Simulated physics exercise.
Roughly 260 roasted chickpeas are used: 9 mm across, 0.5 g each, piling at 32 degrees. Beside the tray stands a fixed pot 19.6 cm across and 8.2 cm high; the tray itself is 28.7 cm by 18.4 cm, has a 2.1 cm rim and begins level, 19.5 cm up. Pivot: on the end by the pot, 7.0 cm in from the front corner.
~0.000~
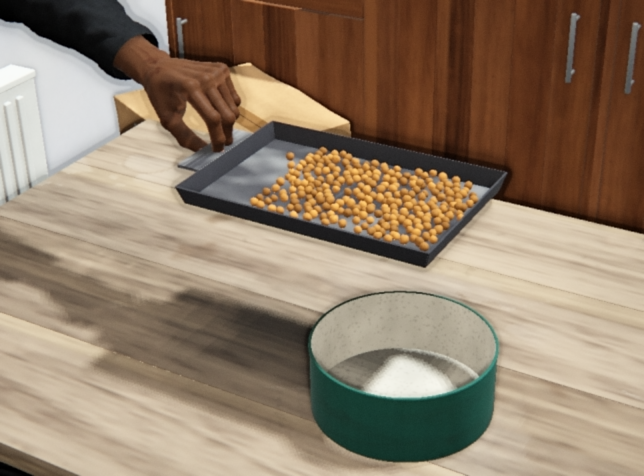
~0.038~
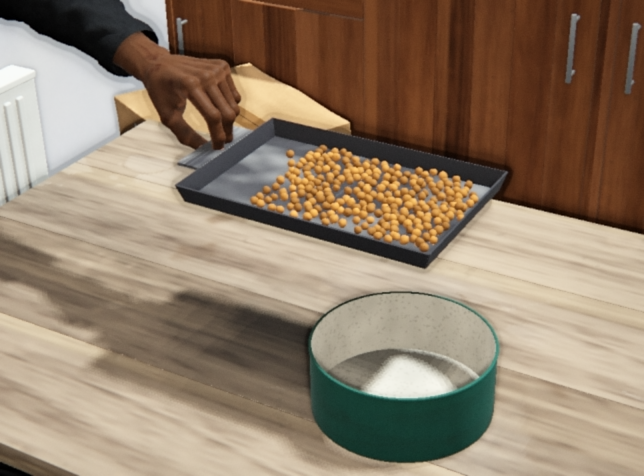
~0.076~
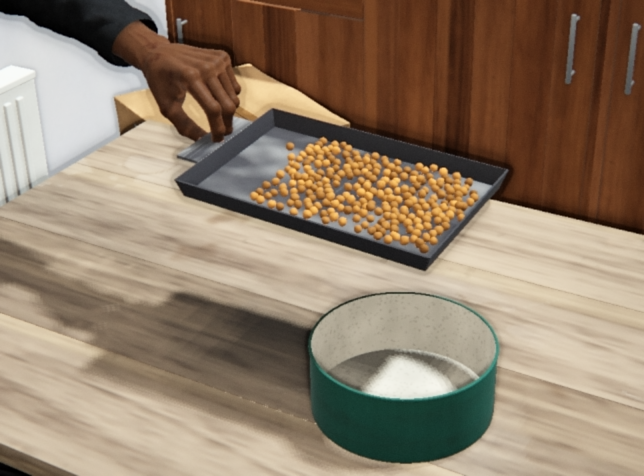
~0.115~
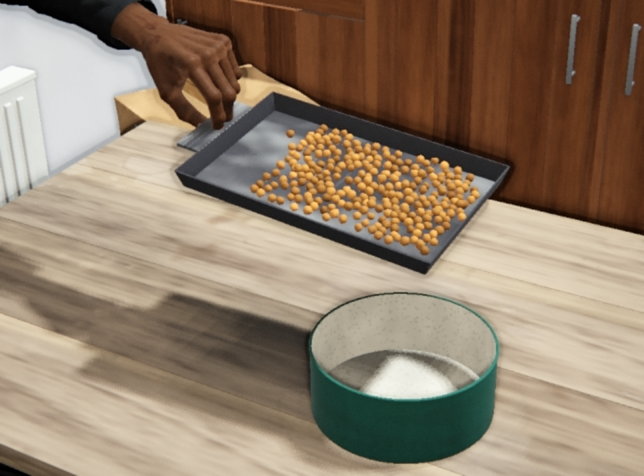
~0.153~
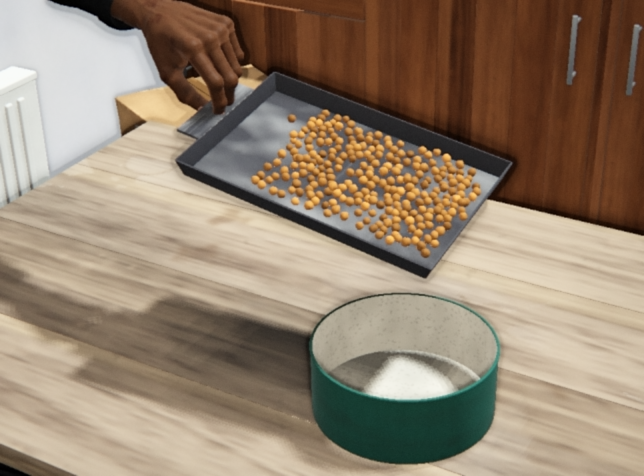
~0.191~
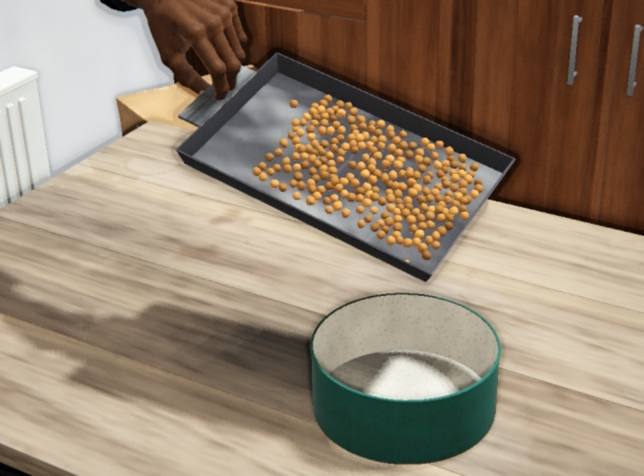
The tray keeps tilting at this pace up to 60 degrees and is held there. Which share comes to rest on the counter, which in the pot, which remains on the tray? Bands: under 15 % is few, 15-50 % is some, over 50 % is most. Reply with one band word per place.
Counter few, pot some, tray most.
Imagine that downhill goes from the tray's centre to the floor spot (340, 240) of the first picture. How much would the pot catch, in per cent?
About 15 per cent.
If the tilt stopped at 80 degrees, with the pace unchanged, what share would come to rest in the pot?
Result: Close to 85 %.
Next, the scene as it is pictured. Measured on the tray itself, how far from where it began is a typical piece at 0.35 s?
Displacement on the tray: Roughly 2 cm.
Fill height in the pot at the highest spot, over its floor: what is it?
Around 1.5 cm above the floor.
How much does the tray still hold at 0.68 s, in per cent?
Load share: Around 90%.
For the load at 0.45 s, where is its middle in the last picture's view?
Look about (400, 197) in the last view.
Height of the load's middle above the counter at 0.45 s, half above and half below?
About 24 cm.
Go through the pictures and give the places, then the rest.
Tray tilt 0 degrees, front corners at (183, 185) and (426, 249); middle of the pieces at (373, 196); pot at (403, 341), in the first frame.
Tray tilt 1 degrees, front corners at (183, 184) and (426, 250); middle of the pieces at (373, 195), in the second frame.
Tray tilt 3 degrees, front corners at (183, 178) and (426, 253), lowest corner right front; middle of the pieces at (373, 192), in the third frame.
Tray tilt 8 degrees, front corners at (183, 169) and (427, 257), lowest corner right front; middle of the pieces at (374, 187), in the fourth frame.
Tray tilt 13 degrees, front corners at (184, 159) and (428, 263), lowest corner right front; middle of the pieces at (375, 180), in the fifth frame.
Tray tilt 19 degrees, front corners at (185, 149) and (429, 267), lowest corner right front; middle of the pieces at (377, 174); pot at (405, 343). Its pace works out near 145 degrees a second, in the sixth frame.
After 0.35 s, tilt 42 degrees; the tray holds 100 %, the pot 0 %.
Then, at 0.45 s, tilt 56 degrees; the tray holds 100 %, the pot 0 %.
After 0.68 s, tilt 60 degrees; the tray holds 90 %, the pot 0 %.
In the end, at 1.7 s, counter 5 %, pot 30 %, tray 70 %.
